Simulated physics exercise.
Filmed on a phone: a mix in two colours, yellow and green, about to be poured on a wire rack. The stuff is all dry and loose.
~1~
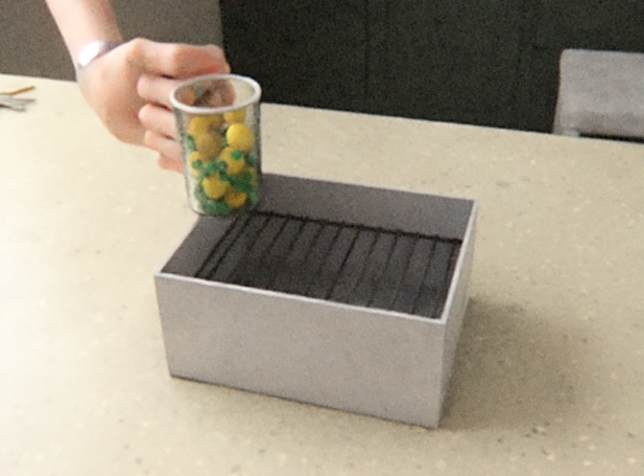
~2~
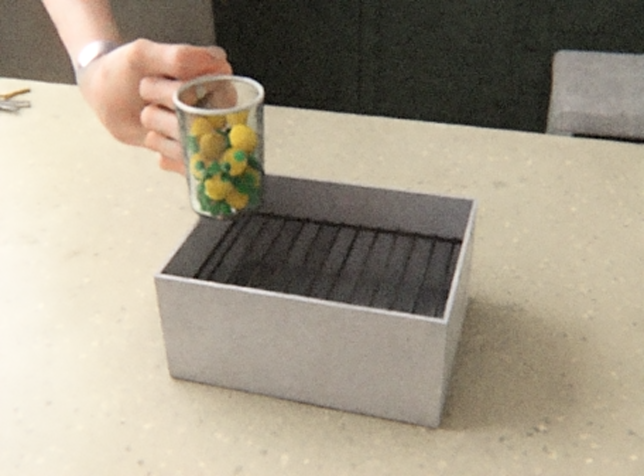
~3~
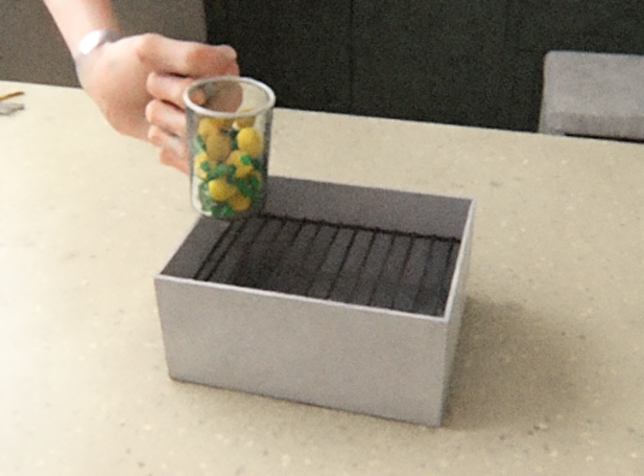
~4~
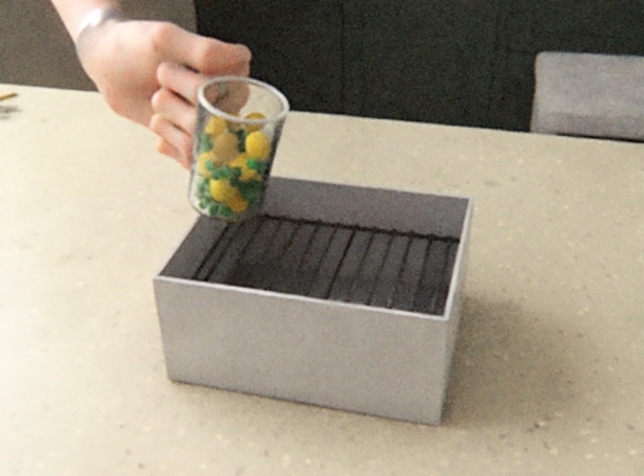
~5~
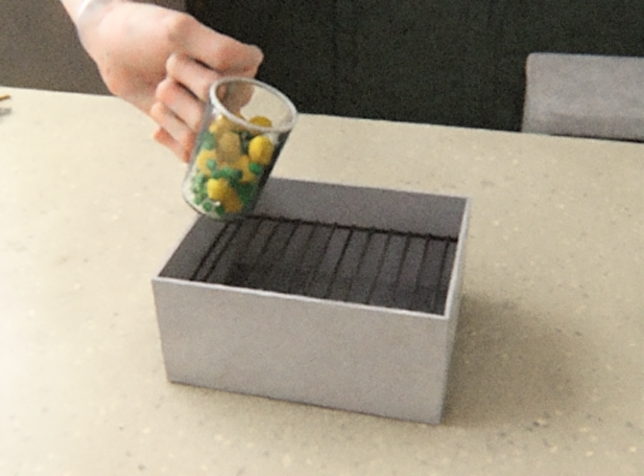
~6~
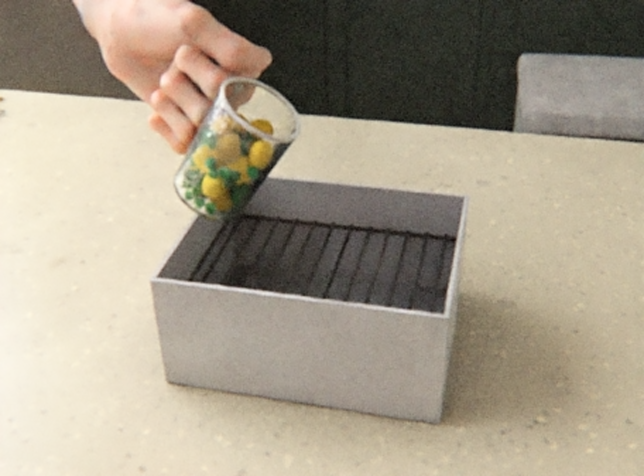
Hand holding a clear cup of yellow and green pieces, shifting slightly right and tilting it above a wire rack in a grey box.
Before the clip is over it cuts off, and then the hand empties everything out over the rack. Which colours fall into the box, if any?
Once poured, the yellow ones are stopped by the grid and the green ones fall out below.
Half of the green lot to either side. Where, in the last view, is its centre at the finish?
Once things stop moving, it sits roughly at (319, 325).
Then, 0.29 s on from there, yellow ones, the whole lot in the cup; green ones, the whole lot in the cup.
Then, 0.66 s on from there, yellow ones, the whole lot in the cup; green ones, the whole lot in the cup.
Then, 1.06 s on from there, yellow ones, the bulk in the cup, near a quarter on or over the wires; green ones, all but a few in the cup, only a few on or over the wires.
In the end, yellow ones, the whole lot on the wires, none at all under the rack; green ones, only a few on the wires, all but a few under the rack.
